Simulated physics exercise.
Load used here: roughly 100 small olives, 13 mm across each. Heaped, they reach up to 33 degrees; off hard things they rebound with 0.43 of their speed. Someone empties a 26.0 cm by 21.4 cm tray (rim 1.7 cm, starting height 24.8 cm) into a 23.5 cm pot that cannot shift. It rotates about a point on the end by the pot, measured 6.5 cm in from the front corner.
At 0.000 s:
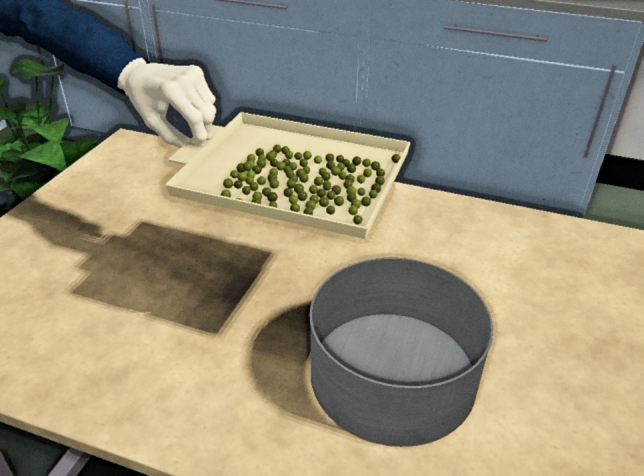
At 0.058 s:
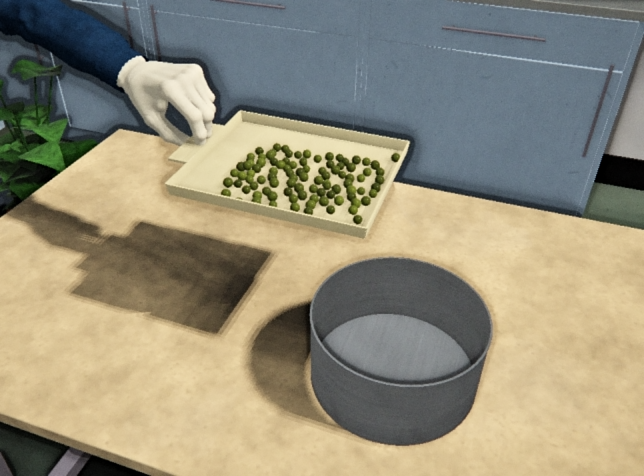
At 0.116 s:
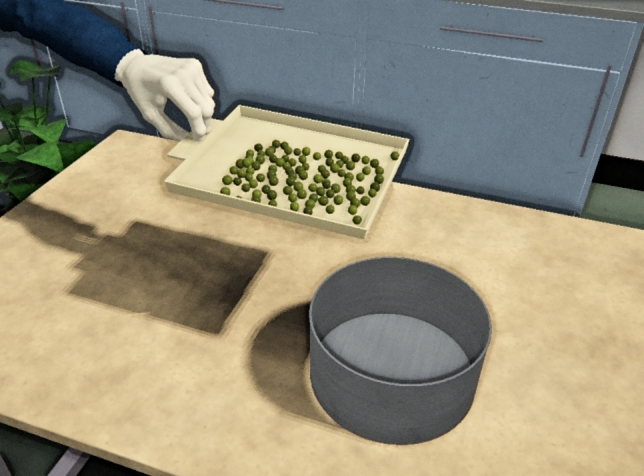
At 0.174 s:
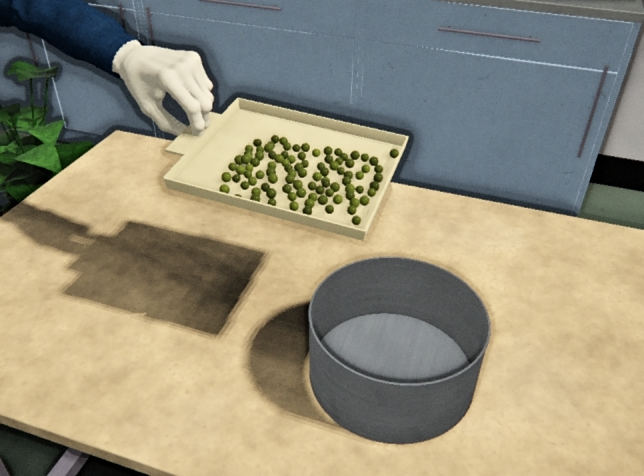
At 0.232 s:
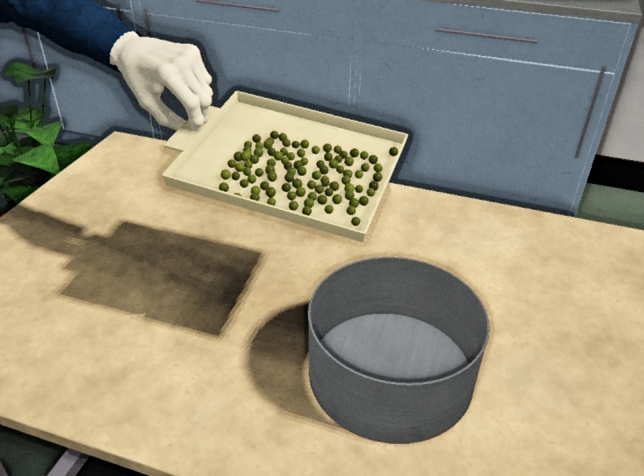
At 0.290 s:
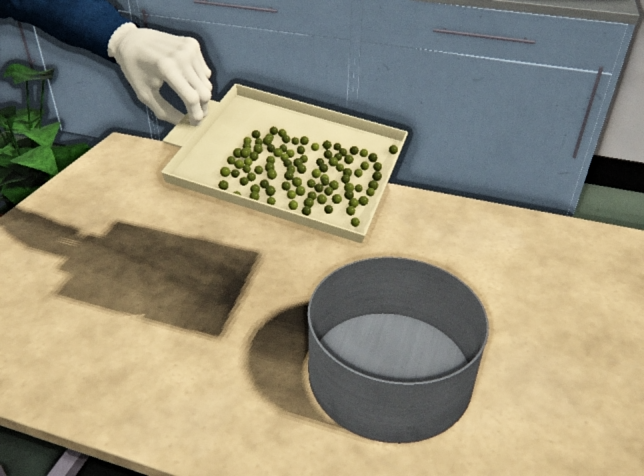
White-gloved hand slightly tilting a shallow cream tray of small green olives above a wooden table, beside a round grey pot.
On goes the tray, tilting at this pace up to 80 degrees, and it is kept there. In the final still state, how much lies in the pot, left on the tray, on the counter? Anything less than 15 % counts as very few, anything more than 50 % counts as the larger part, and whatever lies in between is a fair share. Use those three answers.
Pot: Very few. Tray: The larger part. Counter: Very few.
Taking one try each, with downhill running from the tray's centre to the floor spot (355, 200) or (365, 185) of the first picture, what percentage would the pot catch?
Roughly 0 per cent on the first try and 0 per cent on the second.
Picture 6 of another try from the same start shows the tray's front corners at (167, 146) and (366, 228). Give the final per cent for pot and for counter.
Pot 0, counter 0.
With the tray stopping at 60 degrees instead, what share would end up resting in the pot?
I'd expect some 0 per cent in the pot.
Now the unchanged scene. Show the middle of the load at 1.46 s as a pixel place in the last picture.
Roughly (329, 185).
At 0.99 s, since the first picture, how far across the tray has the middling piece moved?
By then it sits near 5 cm from where it began.
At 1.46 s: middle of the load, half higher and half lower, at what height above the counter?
The halfway mark is near 30 cm.
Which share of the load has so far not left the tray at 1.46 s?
Roughly 100 percent of the load, I'd say.
After 0.99 s, tilt 43 degrees; the tray holds 100 %, the pot 0 %.
After 1.46 s, tilt 65 degrees; the tray holds 100 %, the pot 0 %.
Then, at 2.00 s, tilt 80 degrees; the tray holds 100 %, the pot 0 %.
By 2.3 s all is still; pot 0 %, tray 100 %, counter 0 %.
